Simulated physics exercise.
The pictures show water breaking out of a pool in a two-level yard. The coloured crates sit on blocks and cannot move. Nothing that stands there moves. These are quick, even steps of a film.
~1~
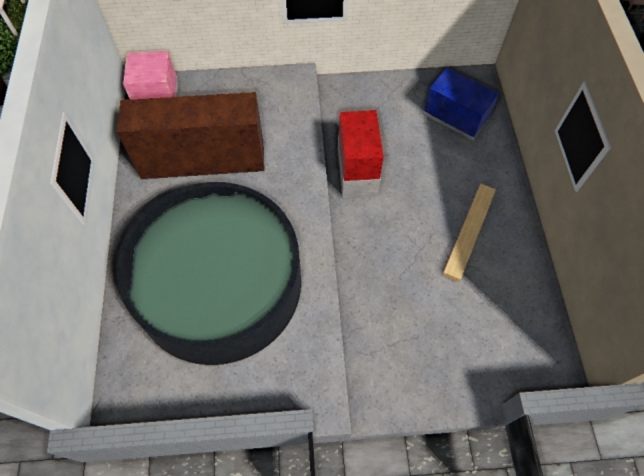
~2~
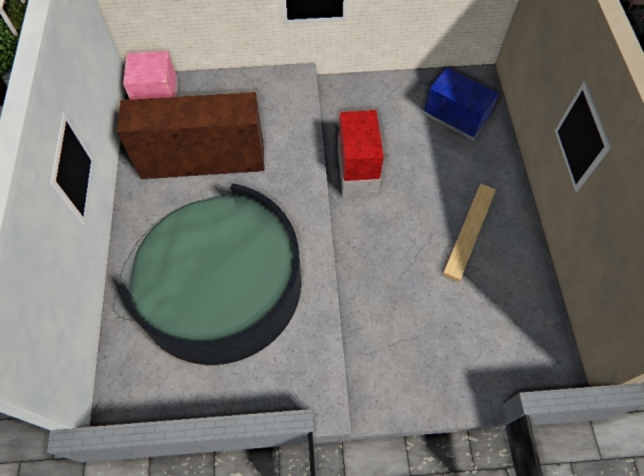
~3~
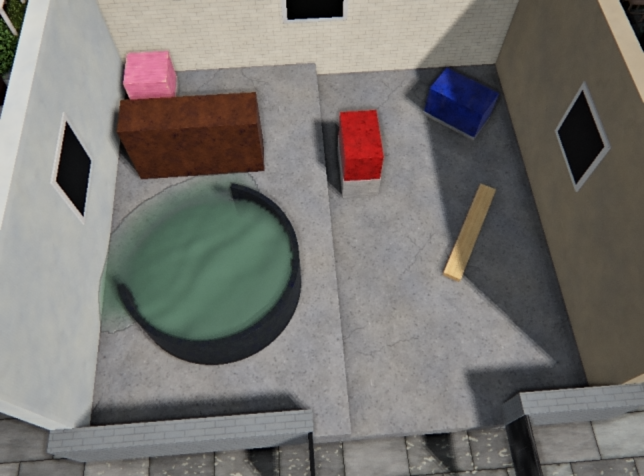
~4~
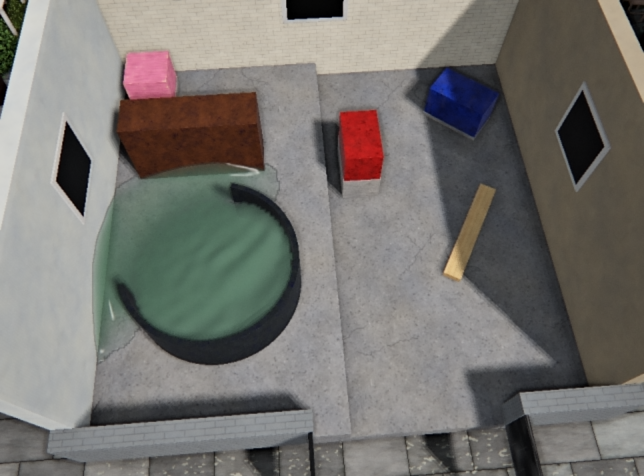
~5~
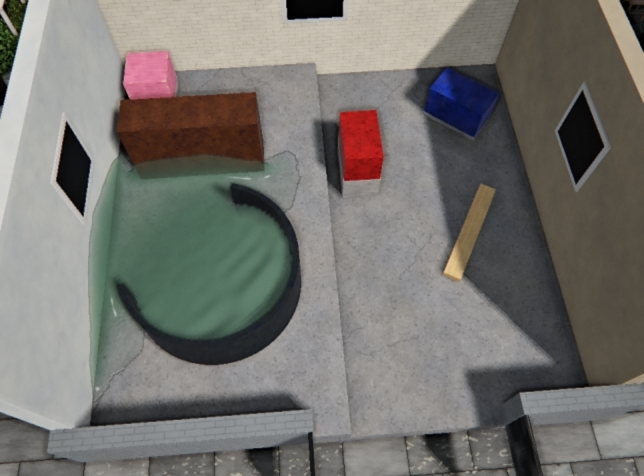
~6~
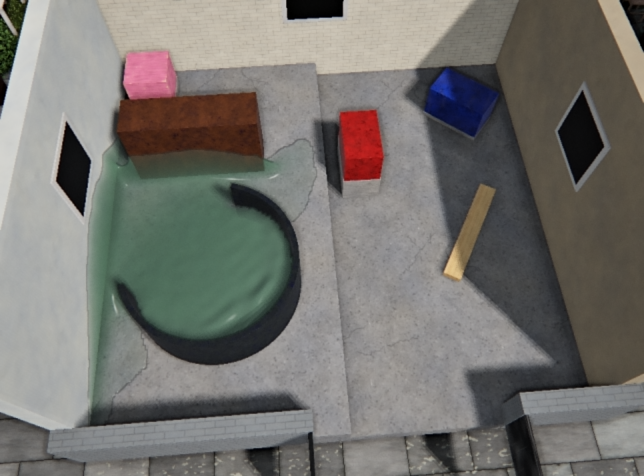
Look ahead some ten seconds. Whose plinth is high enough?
In the end: The red crate keeps dry; the pink crate is soaked; the blue crate is soaked.
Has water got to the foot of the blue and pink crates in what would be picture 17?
One by one: Blue: Not yet, pink: Already wet.
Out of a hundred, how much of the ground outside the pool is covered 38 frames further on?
I make it 95 per cent.
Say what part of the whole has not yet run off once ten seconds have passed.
Close to 86 %.
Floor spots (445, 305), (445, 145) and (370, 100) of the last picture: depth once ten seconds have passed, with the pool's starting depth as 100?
In that order: 14, 10 and 8 per cent.
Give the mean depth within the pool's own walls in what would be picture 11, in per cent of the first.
Near 42 in a hundred.
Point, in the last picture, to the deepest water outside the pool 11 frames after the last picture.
At about (128, 81).
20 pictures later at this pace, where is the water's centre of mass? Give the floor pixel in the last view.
At about (251, 239).
A moment on, water covers 25 % of the floor; the red crate water round its plinth, the pink crate water round its plinth, the blue crate not reached.
Next, water covers 50 % of the floor; the red crate water round its plinth, the pink crate water round its plinth, the blue crate not reached.
Then, water covers 80 % of the floor; the red crate water round its plinth, the pink crate water round its plinth, the blue crate water round its plinth.
Later, water covers 95 % of the floor; the red crate water round its plinth, the pink crate water round its plinth, the blue crate water round its plinth.
In the end, water covers 95 % of the floor; the red crate stayed above the water, the pink crate was topped, the blue crate was topped.
